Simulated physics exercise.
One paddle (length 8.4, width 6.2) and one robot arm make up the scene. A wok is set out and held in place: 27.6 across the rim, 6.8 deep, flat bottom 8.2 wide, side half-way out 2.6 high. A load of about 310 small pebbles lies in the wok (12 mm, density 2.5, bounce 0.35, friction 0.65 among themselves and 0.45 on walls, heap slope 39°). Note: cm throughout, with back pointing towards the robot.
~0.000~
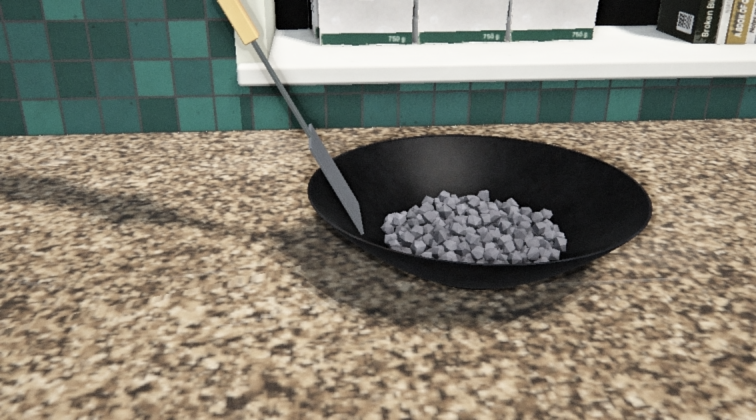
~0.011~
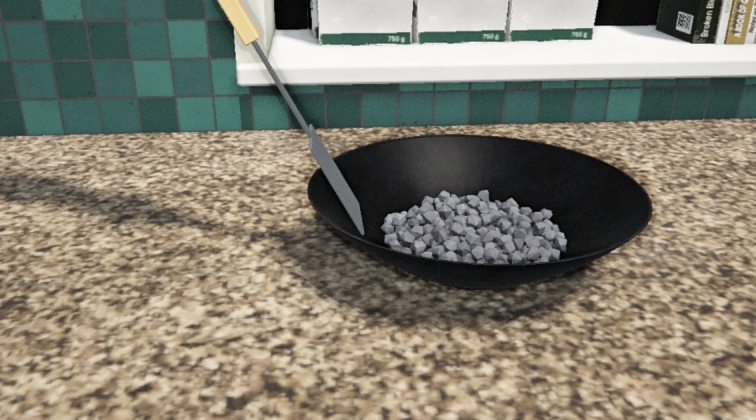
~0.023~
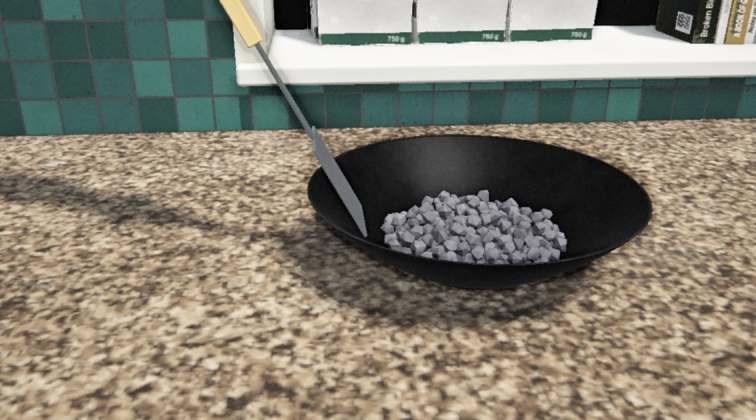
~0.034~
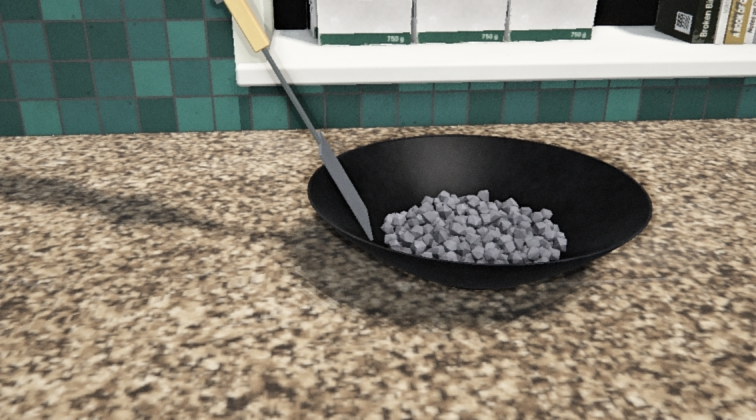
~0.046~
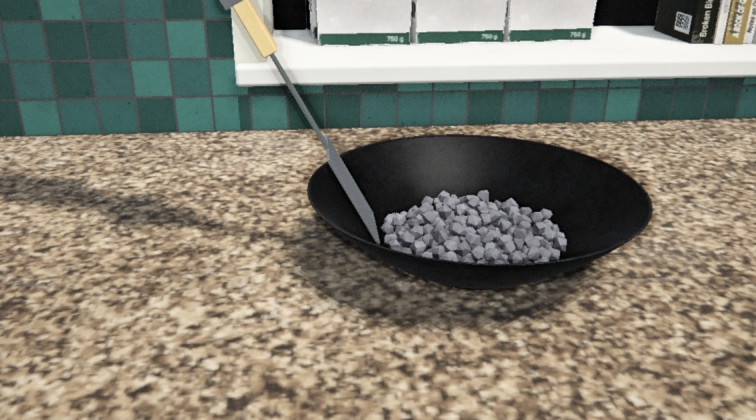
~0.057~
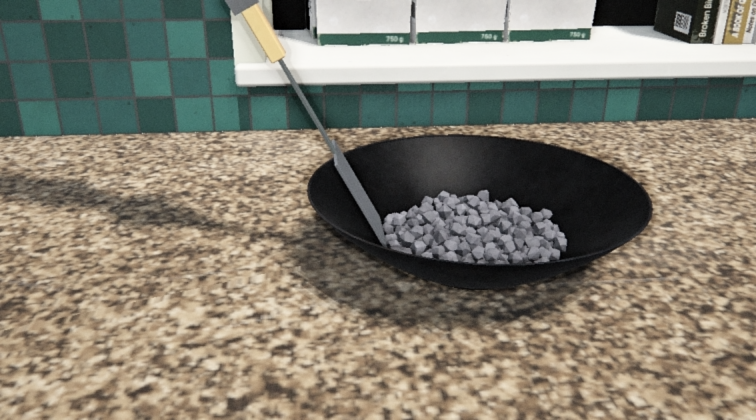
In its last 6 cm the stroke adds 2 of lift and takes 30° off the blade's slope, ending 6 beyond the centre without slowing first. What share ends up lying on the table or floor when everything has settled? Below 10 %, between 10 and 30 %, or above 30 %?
Below 10 %.
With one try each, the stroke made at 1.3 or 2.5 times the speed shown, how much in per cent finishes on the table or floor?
Estimates, in order: 5 % and 25 %.
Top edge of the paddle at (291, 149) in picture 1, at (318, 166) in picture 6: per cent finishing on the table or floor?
Around 5 per cent finishes there.
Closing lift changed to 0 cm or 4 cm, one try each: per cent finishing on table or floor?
Result, in order: Approx. 5 % and 0 %.
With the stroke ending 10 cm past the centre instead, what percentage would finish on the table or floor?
I'd expect close to 30 per cent then.
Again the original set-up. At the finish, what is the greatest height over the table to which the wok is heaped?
About 8.5 cm above the table.
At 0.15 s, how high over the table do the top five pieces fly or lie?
Somewhere near 6 cm, I'd say.
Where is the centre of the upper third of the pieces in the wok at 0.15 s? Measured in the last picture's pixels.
Roughly at pixel (531, 217).
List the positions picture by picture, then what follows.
Paddle top edge at (310, 135), sloping 62°; upper third of the load around (477, 228), from x 390 to 560, top at y 195; 310 in the wok, in the first frame.
Paddle top edge at (310, 136), sloping 62°; upper third of the load around (476, 228), from x 390 to 560, top at y 195, in the second frame.
Paddle top edge at (313, 138), sloping 62°; upper third of the load around (476, 228), from x 390 to 560, top at y 195, in the third frame.
Paddle top edge at (319, 142), sloping 62°; upper third of the load around (476, 228), from x 390 to 560, top at y 195, in the fourth frame.
Paddle top edge at (327, 147), sloping 62°; upper third of the load around (476, 228), from x 390 to 560, top at y 195, in the fifth frame.
Paddle top edge at (334, 151), sloping 62°; upper third of the load around (476, 228), from x 390 to 560, top at y 195; 310 in the wok, in the sixth frame.
After 0.15 s, sloping 62°, highest piece 6 above the table; 310 in the wok.
After 0.25 s, sloping 50°, highest piece 8 above the table; 310 in the wok.
After 0.50 s, sloping 32°, highest piece 8 above the table; 295 in the wok, 13 on the table or floor, 2 on the blade or in flight.
After 1.55 s, sloping 32°, highest piece 8 above the table; 295 in the wok, 15 on the table or floor.
At rest, 295 in the wok, 15 on the table or floor. That is 5 % on the table or floor.
